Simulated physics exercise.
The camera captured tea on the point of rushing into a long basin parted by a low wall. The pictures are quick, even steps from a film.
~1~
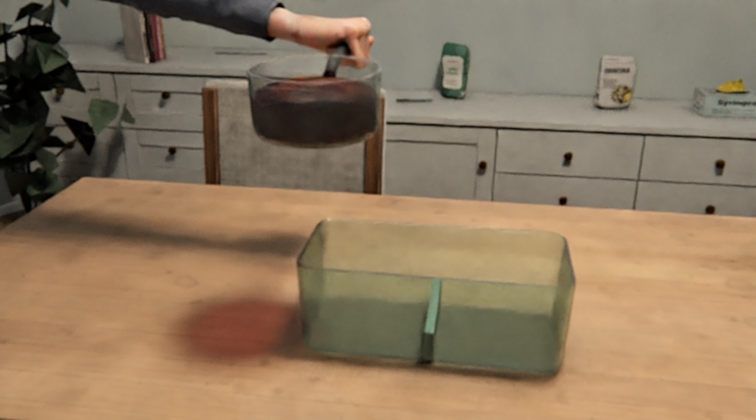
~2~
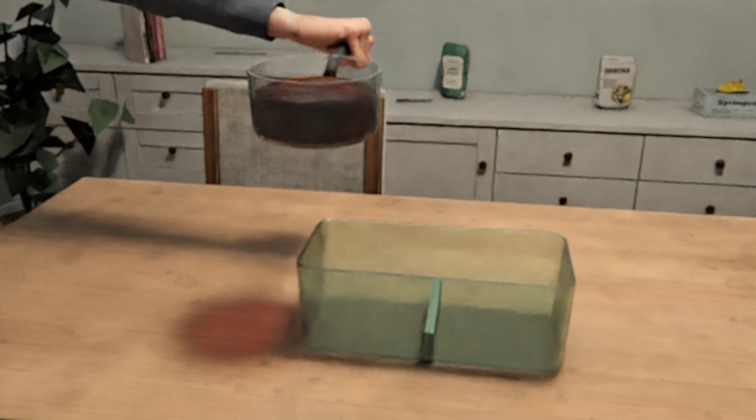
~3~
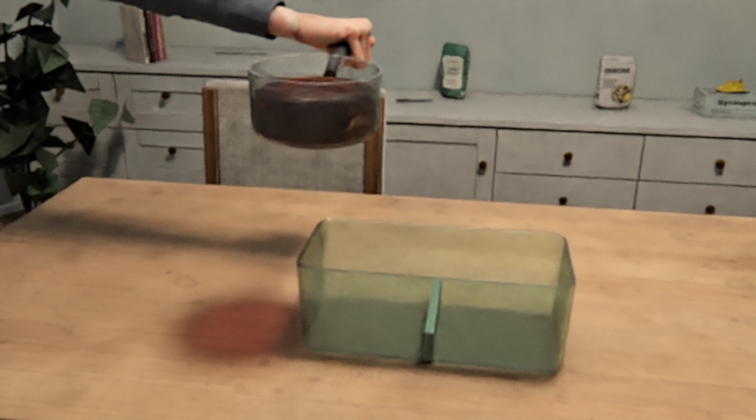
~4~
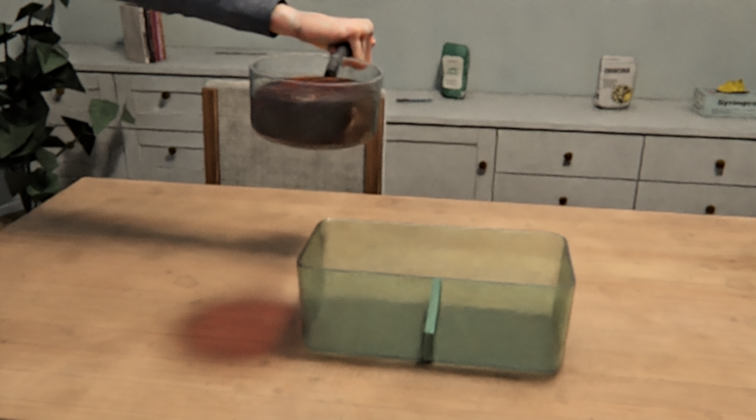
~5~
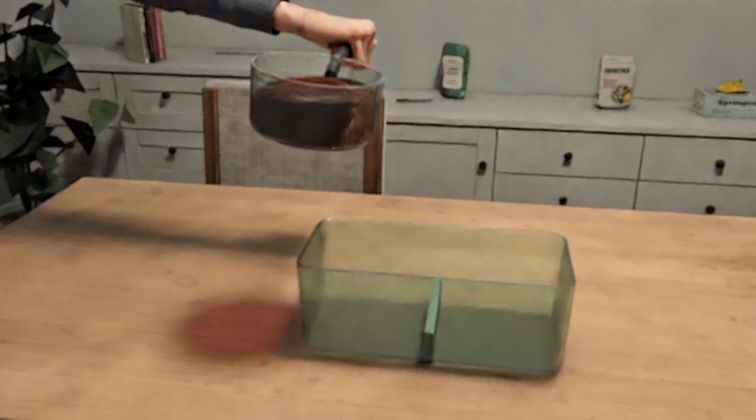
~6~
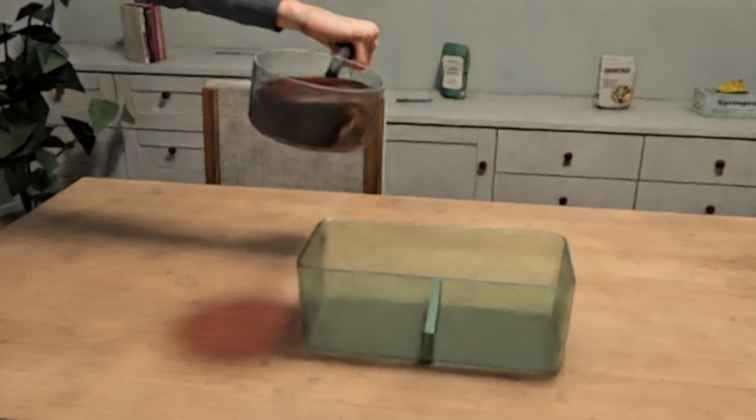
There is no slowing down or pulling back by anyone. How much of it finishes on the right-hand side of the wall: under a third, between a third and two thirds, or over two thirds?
Sits mid-range.
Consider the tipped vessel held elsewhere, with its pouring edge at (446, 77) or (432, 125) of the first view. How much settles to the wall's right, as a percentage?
85 % and 75 %.
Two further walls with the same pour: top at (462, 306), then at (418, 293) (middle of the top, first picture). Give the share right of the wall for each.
Around 5 per cent for the first, around 60 per cent for the second.
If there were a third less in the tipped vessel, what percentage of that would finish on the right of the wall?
Some 15 parts in a hundred, give or take.
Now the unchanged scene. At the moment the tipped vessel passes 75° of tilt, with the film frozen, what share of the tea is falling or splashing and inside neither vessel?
Roughly 40 per cent.
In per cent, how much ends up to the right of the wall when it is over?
Around 40 percent.
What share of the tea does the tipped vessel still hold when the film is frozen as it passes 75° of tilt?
I'd put it near 55 %.
A moment on, the tilt is 75° and 54 per cent is still to pour, 4 is left of the wall and 2 right of it.
Next, the tilt is 111° and 7 per cent is still to pour, 39 is left of the wall and 42 right of it.
Then the tilt is 115° and 0 per cent is still to pour, 56 is left of the wall and 42 right of it.
Later the tilt is 115° and 0 per cent is still to pour, 56 is left of the wall and 42 right of it.
At rest 56 per cent lies left of the wall, 42 right of it and 1 outside.
